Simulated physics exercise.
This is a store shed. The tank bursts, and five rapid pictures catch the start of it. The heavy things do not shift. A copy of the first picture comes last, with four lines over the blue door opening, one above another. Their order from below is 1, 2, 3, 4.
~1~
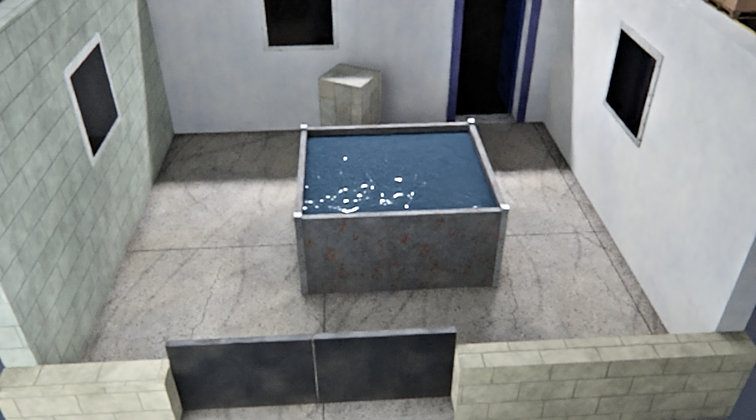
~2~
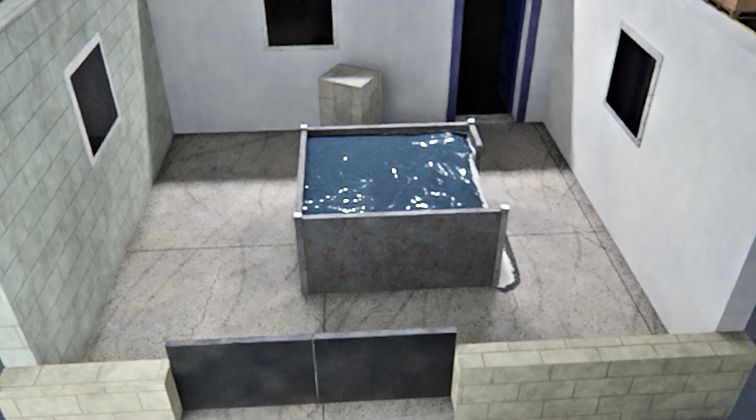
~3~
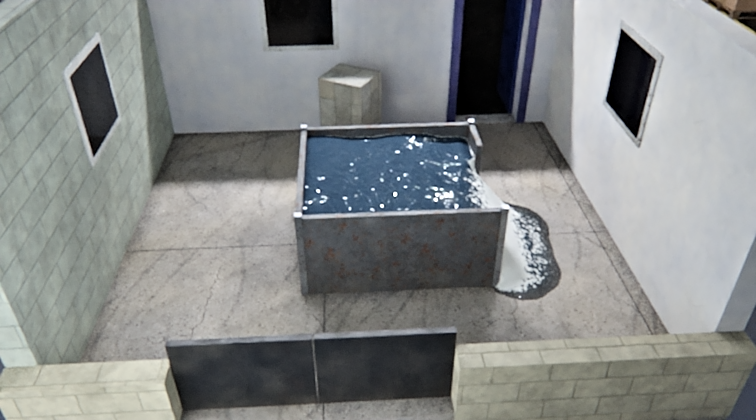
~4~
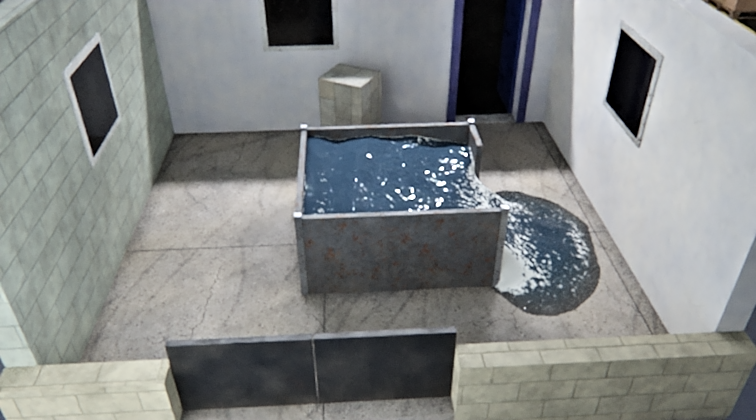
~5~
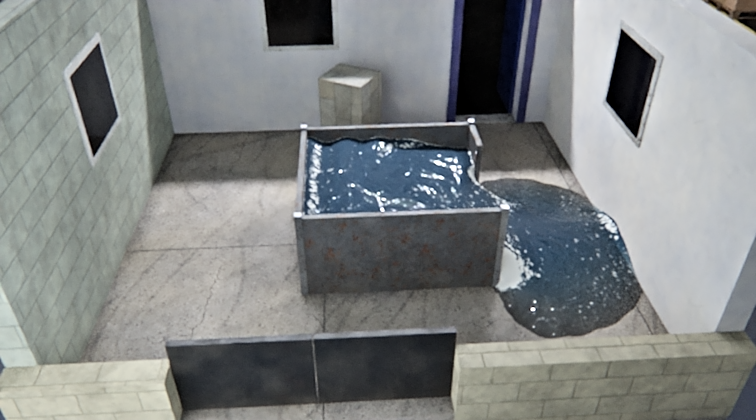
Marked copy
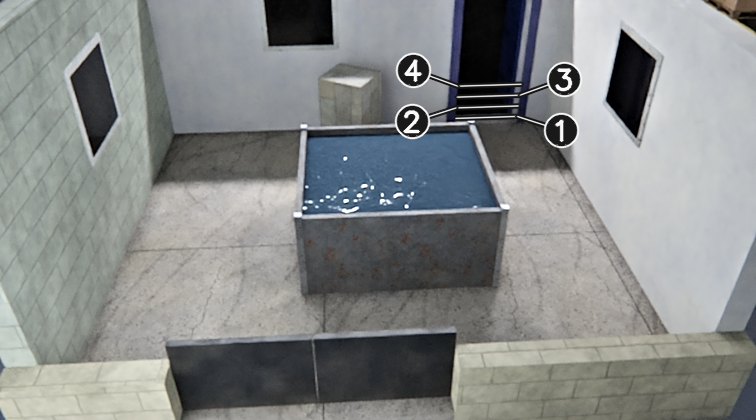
The footage shows a square tank of water in a walled yard with a shut gate and a blue doorway; its right side opens, and water pours out, spreading across the ground to the right as the tank's level drops.
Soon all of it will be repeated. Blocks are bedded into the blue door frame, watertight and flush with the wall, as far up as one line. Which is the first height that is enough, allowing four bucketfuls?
2.
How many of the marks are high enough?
Three of them.
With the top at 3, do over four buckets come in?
No, not at all.
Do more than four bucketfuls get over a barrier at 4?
No, that is safe.
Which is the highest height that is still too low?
It is 1.
On the marked copy, 1 at (486, 117); 2 at (487, 106); 3 at (488, 96); 4 at (489, 85); from the bottom up 1, 2, 3, 4.
With 1, some 25 bucketfuls get in.
With 2, a bucket or two gets in.
With 3, nothing gets over.
With 4, nothing gets over.
